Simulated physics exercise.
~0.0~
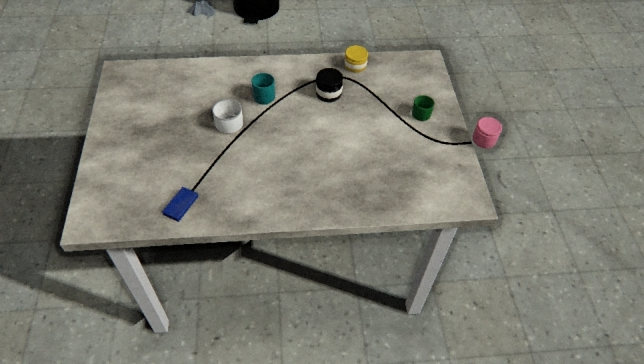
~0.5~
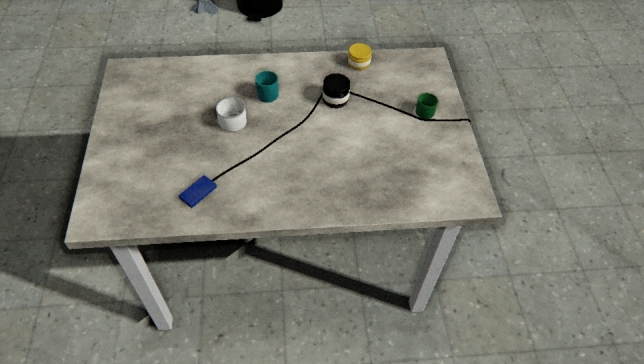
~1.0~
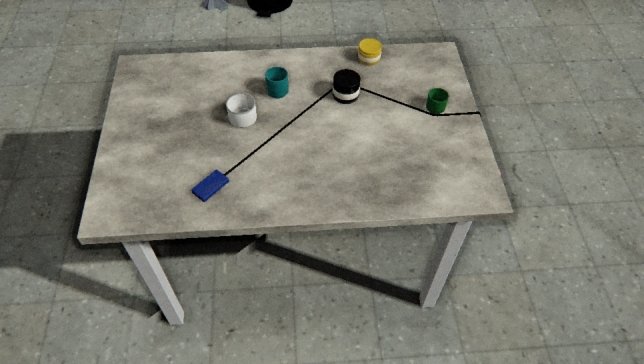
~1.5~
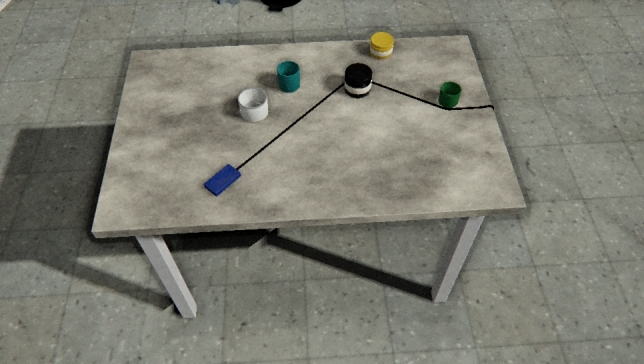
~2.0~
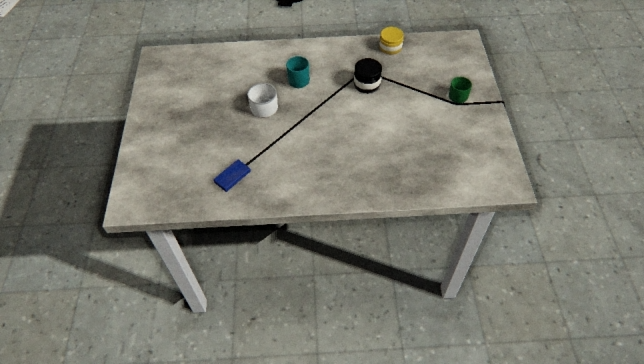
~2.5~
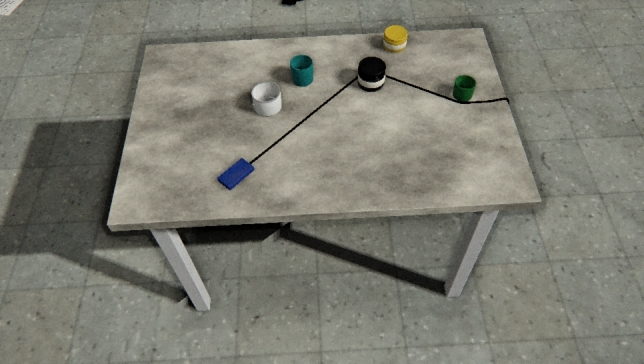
A pale, stone-patterned folding table stands on a grey tiled floor, seen from above and in front. A blue phone lies near the front left, and a black cable curves from it past a black canister to a pink speaker at the right edge, among white, teal and green mugs and a yellow canister. The speaker drops over the edge and out of sight, pulling the cable tighter and dragging the phone a little right and upward. The cable straightens, bending at the black canister and near the green mug. As the view pans slightly left, the phone rests on the table, the black canister and the others still standing.
